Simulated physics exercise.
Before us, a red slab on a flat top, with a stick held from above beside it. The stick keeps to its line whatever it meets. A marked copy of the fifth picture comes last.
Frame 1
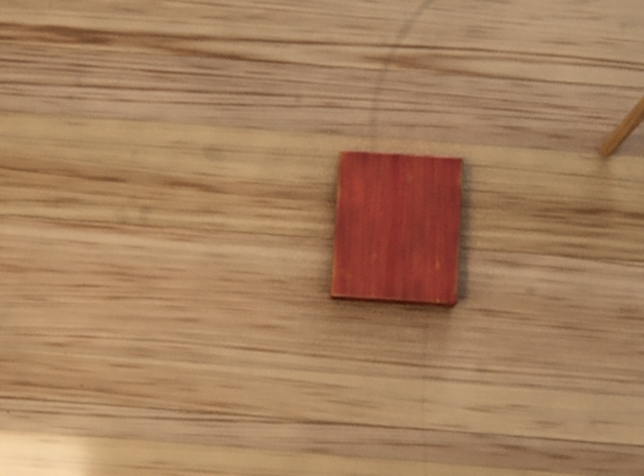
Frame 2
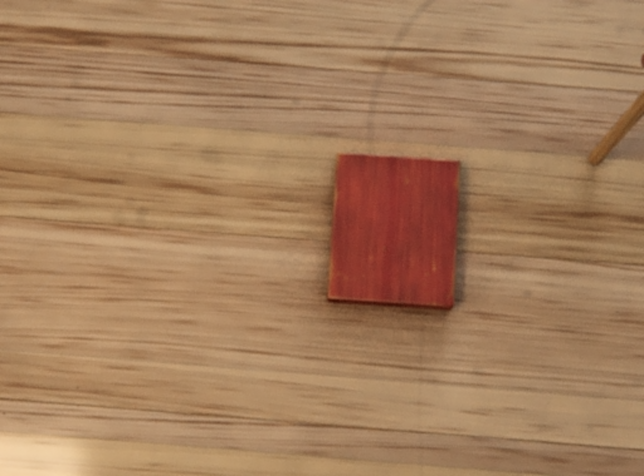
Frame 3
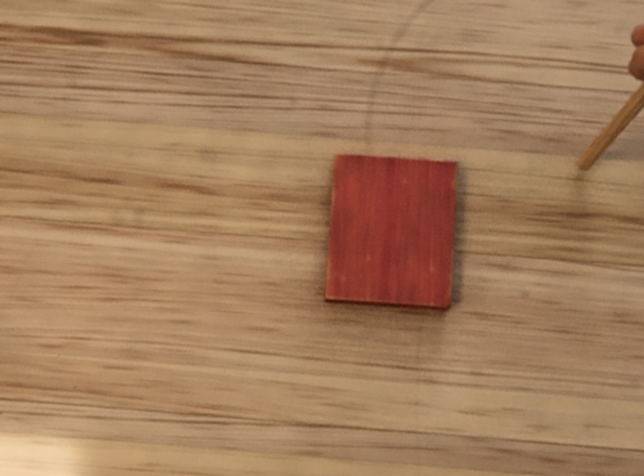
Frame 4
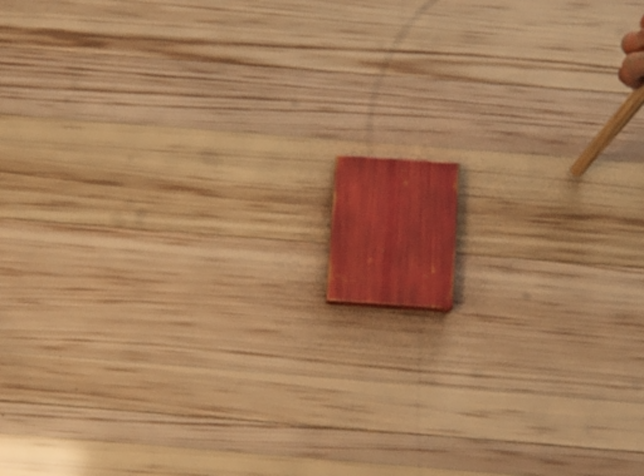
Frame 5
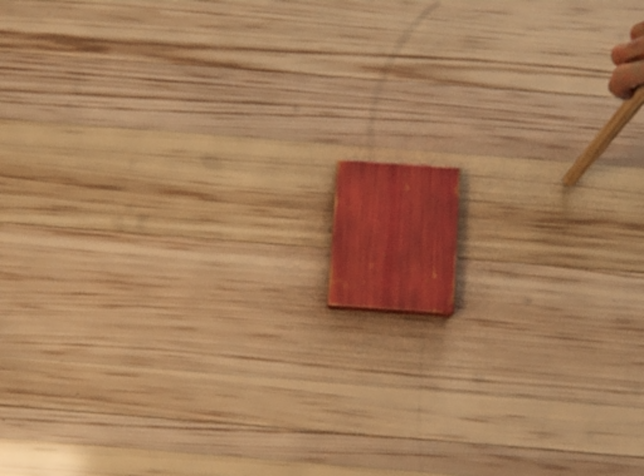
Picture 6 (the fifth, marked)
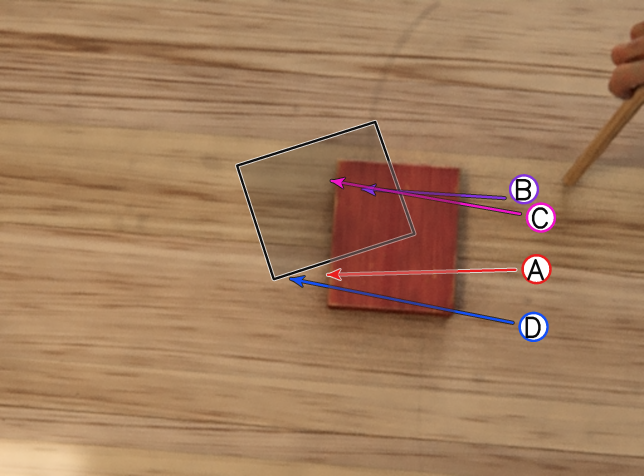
On a wooden surface, a hand moves a stick down and left toward a still red slab.
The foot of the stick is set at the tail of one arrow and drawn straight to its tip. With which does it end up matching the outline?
Arrow D does it.
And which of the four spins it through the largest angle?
D.
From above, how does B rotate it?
It turns anticlockwise.
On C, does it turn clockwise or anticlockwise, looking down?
On that stroke, anticlockwise.
On the marked copy, A from (516, 270) to (328, 275); B from (505, 198) to (363, 189); C from (520, 214) to (331, 181); D from (513, 323) to (291, 279).
Following D. Soon after the start, foot of the stick (432, 308), piece (381, 228).
Later, foot of the stick (353, 291), piece (348, 202).
In the end, foot of the stick (291, 279), piece (327, 191); it fills the outline.
As for the rest, A leaves the piece out of the outline, at (307, 202); B leaves the piece out of the outline, at (336, 258); C leaves the piece out of the outline, at (320, 253).
